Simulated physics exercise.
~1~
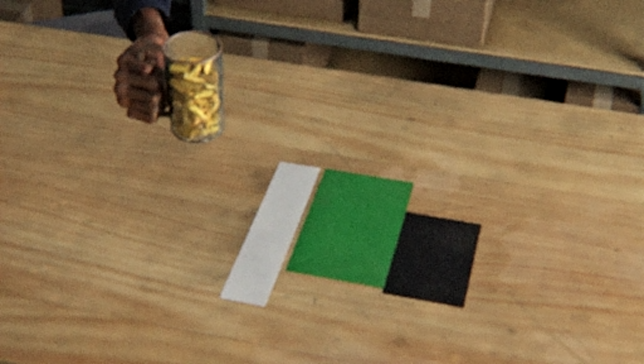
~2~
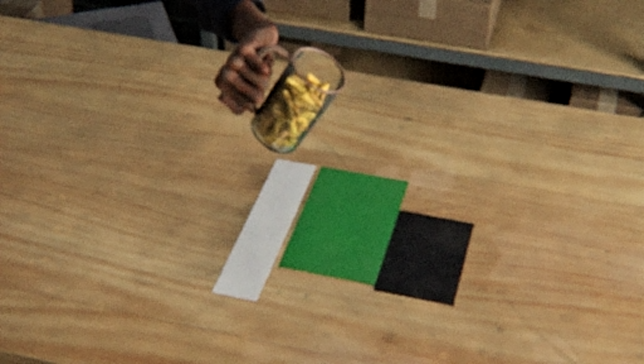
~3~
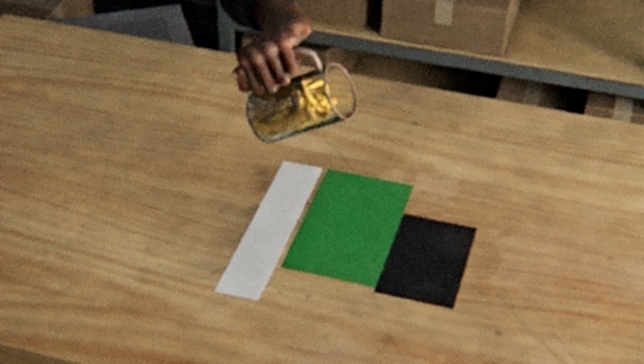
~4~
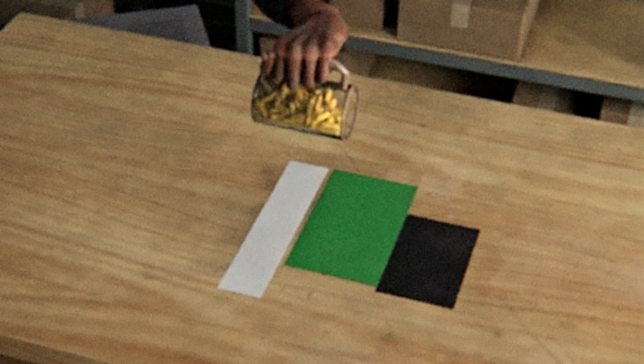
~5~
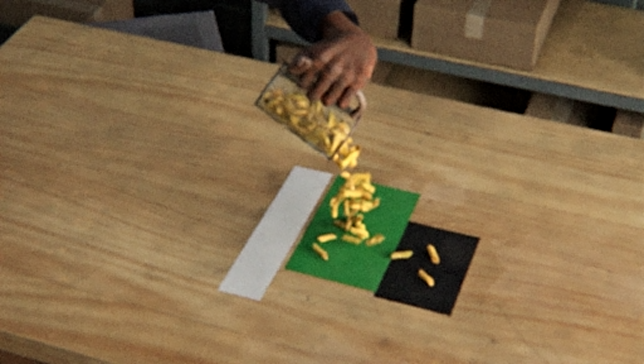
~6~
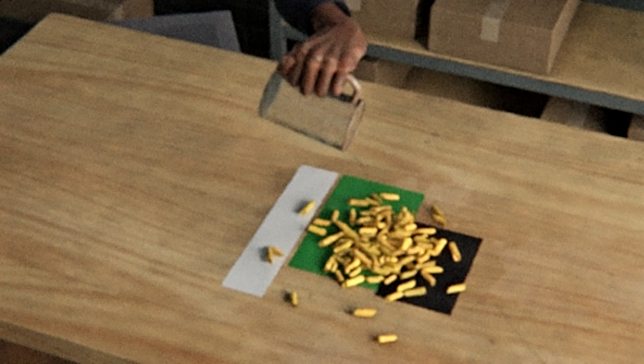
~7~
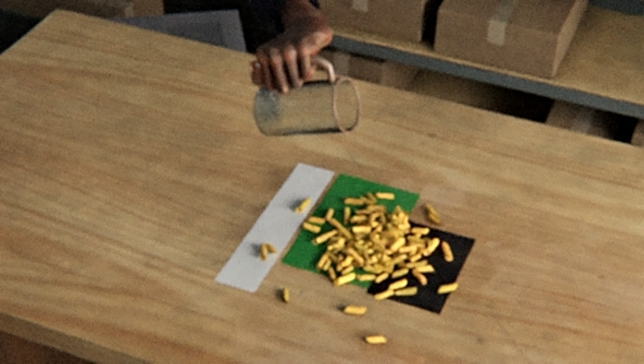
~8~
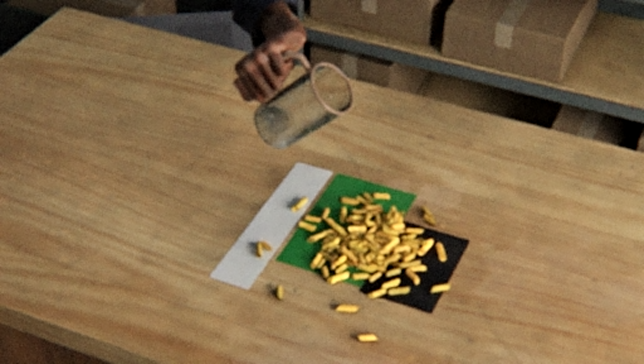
To begin with, a hand holds a clear glass cup full of yellow pasta pieces upright over a wooden table, where white, green and black mats lie side by side. The hand carries the cup to the right, tipping it until it lies on its side above the mats. It then turns the cup further, and the pieces tumble out onto the green and black mats. Once empty, the cup is turned partway back up and held there. Most pieces end heaped on the green mat, many on the black, with a few on the white mat and bare table.
